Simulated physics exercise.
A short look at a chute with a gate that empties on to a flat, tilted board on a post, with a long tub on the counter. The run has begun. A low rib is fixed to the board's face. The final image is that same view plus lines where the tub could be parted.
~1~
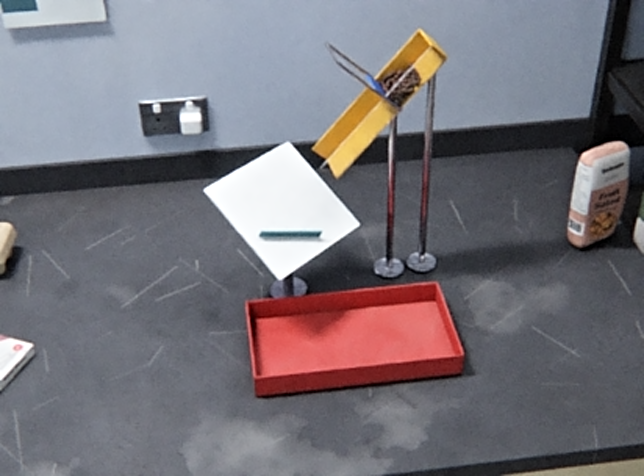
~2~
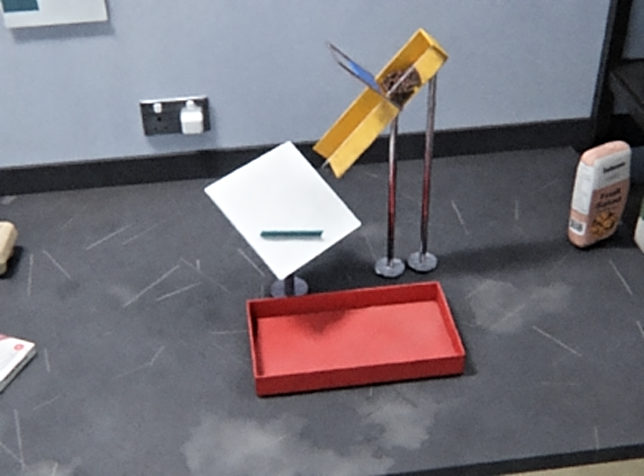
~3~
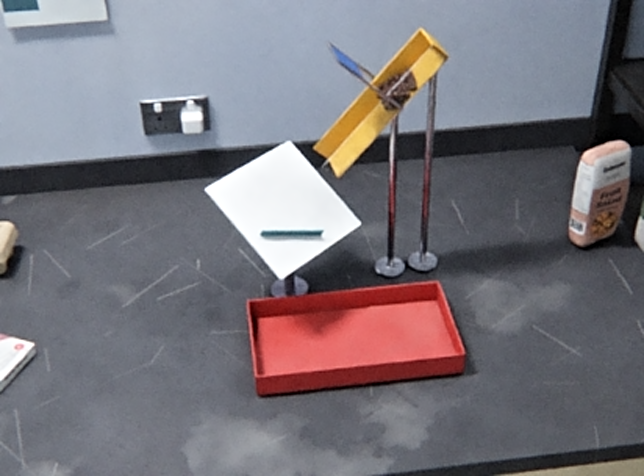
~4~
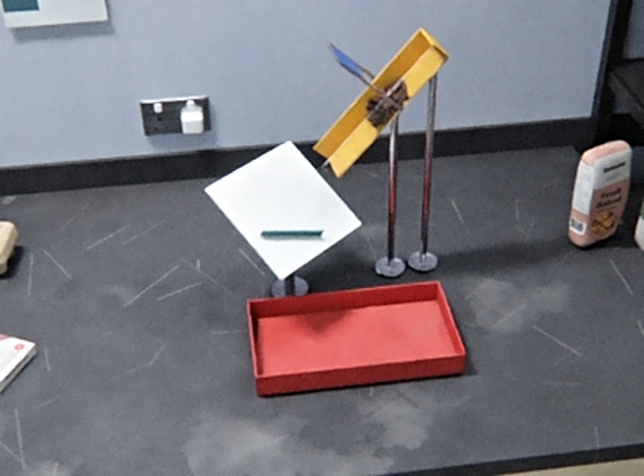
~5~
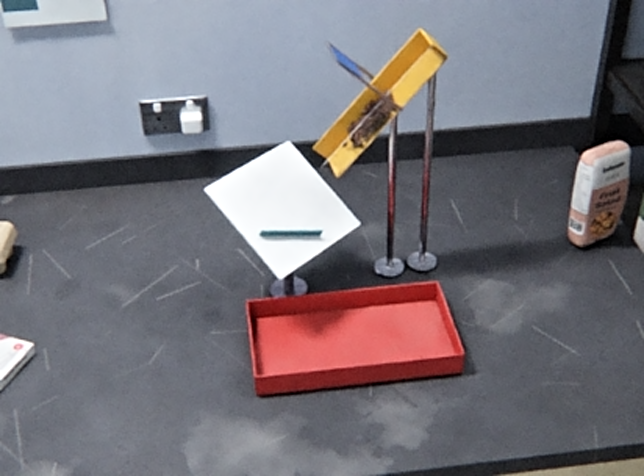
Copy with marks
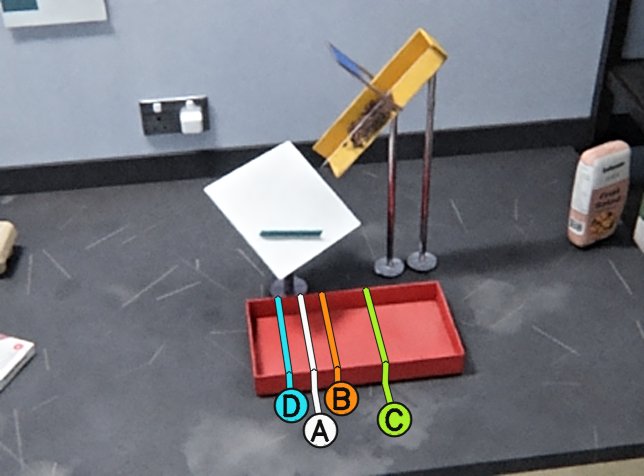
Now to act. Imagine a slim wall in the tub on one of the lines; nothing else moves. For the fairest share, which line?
Line C does it best.
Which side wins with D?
The right side.
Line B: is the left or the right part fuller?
More lands on the right.
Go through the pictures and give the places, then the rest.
In the first frame, load behind the gate (398, 83), allspice berries; lip of the chute (332, 169), sloping fairly steeply.
In the second frame, middle of the board (286, 207), tilted fairly steeply; middle of its low edge (323, 251); of its high edge (249, 164).
In the third frame, front corners of the tub (256, 377) and (465, 354), empty; front of the load (386, 106).
In the fourth frame, middle of the load (383, 101); its front (371, 120), roughly a third of the way to the lip; rib from (263, 231) to (324, 231).
In the fifth frame, middle of the load (367, 119); its front (345, 144), roughly two thirds of the way to the lip.
On the marked copy, line A crosses the front rim at (313, 370); line B crosses the front rim at (337, 368); line C crosses the front rim at (385, 363); line D crosses the front rim at (289, 373).
With A, of what is caught, about a tenth on the left of the divider, almost all on the right.
With B, of what is caught, about a tenth on the left of the divider, almost all on the right.
With C, of what is caught, roughly half on the left of the divider, roughly half on the right.
With D, of what is caught, about a tenth on the left of the divider, almost all on the right.
